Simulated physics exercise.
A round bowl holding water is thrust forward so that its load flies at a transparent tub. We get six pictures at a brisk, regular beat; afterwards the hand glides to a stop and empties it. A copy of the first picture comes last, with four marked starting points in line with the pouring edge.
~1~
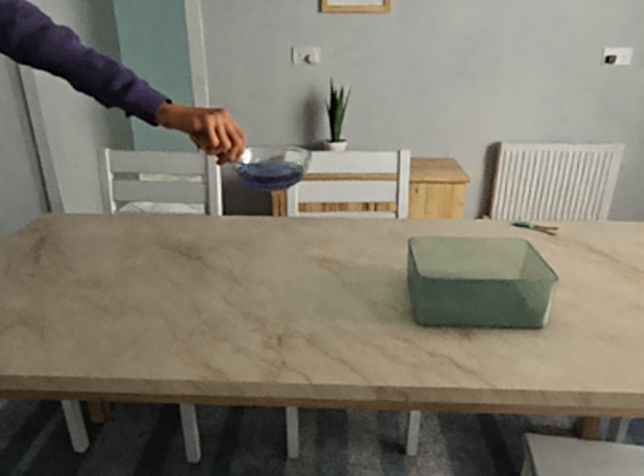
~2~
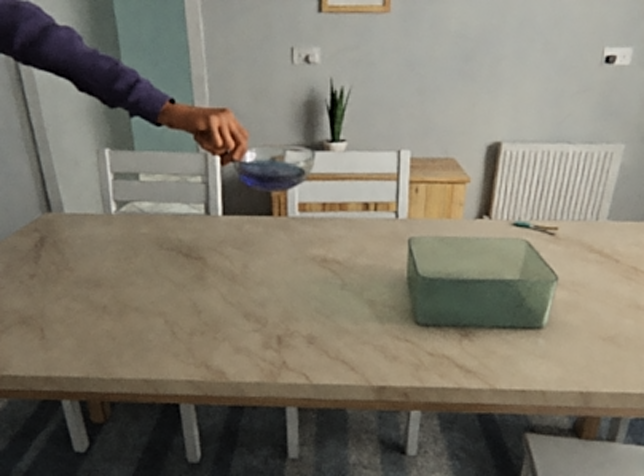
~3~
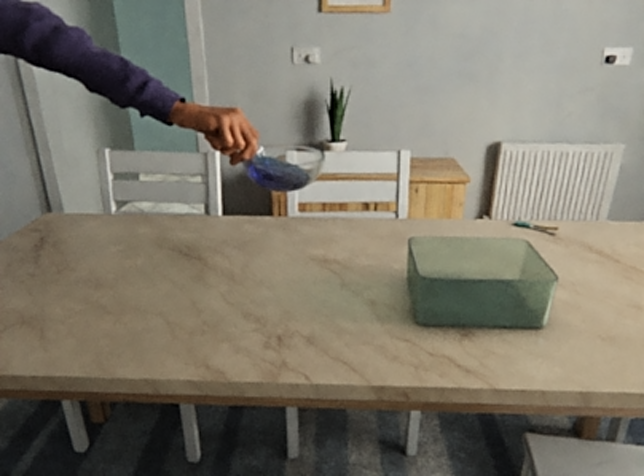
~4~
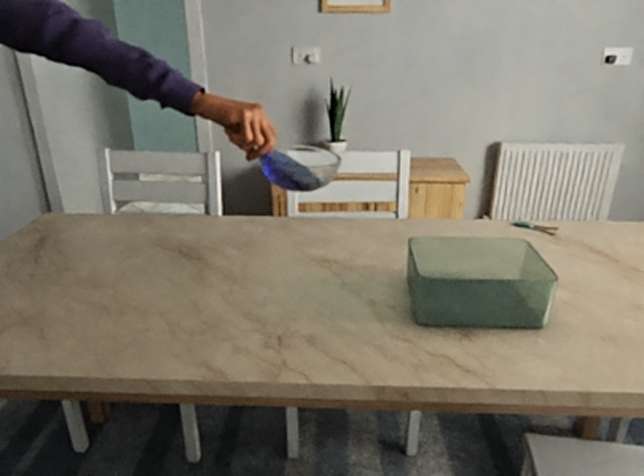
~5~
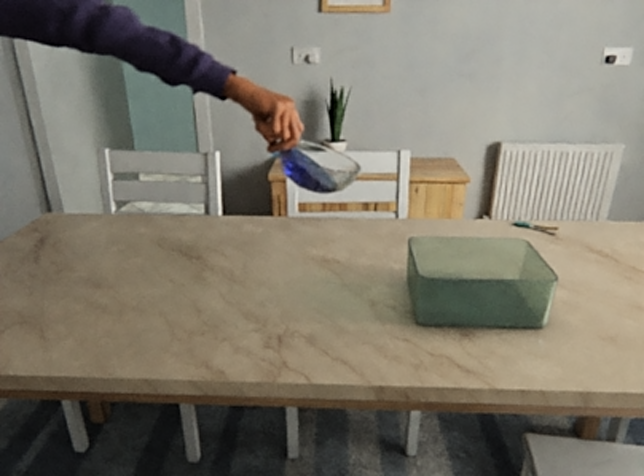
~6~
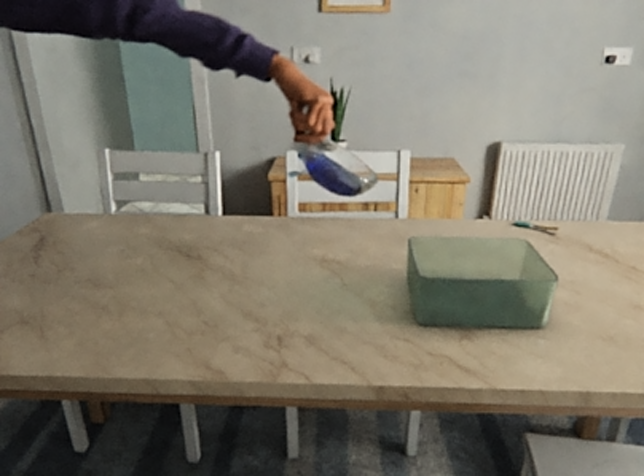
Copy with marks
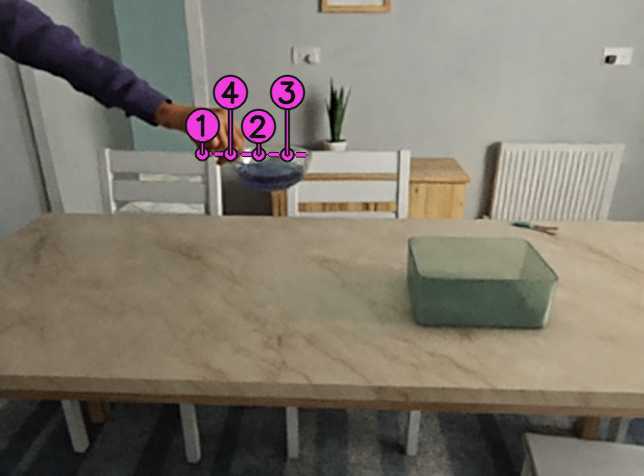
A hand in a purple sleeve holds a clear round bowl of bluish liquid level above a marble-patterned table, left of an empty-looking greenish tub. The hand moves the bowl rightward, the liquid sloshing up its left side, then tilts it down toward the right while the tub stays still.
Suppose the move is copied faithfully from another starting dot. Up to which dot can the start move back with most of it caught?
Place 2 just does it.
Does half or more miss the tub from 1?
Yes.
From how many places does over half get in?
Two.
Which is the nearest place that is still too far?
The answer is 4.
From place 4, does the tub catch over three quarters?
No, it does not.
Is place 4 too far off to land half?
Yes.
On the marked copy, 1 at (202, 153); 2 at (258, 154); 3 at (287, 154); 4 at (230, 154).
If 1 is chosen, about 4 % lands in the tub, 93 % falls short and 3 % goes beside or beyond.
If 2 is chosen, about 68 % lands in the tub, 23 % falls short and 9 % goes beside or beyond.
If 3 is chosen, about 75 % lands in the tub, 12 % falls short and 12 % goes beside or beyond.
If 4 is chosen, about 35 % lands in the tub, 59 % falls short and 6 % goes beside or beyond.
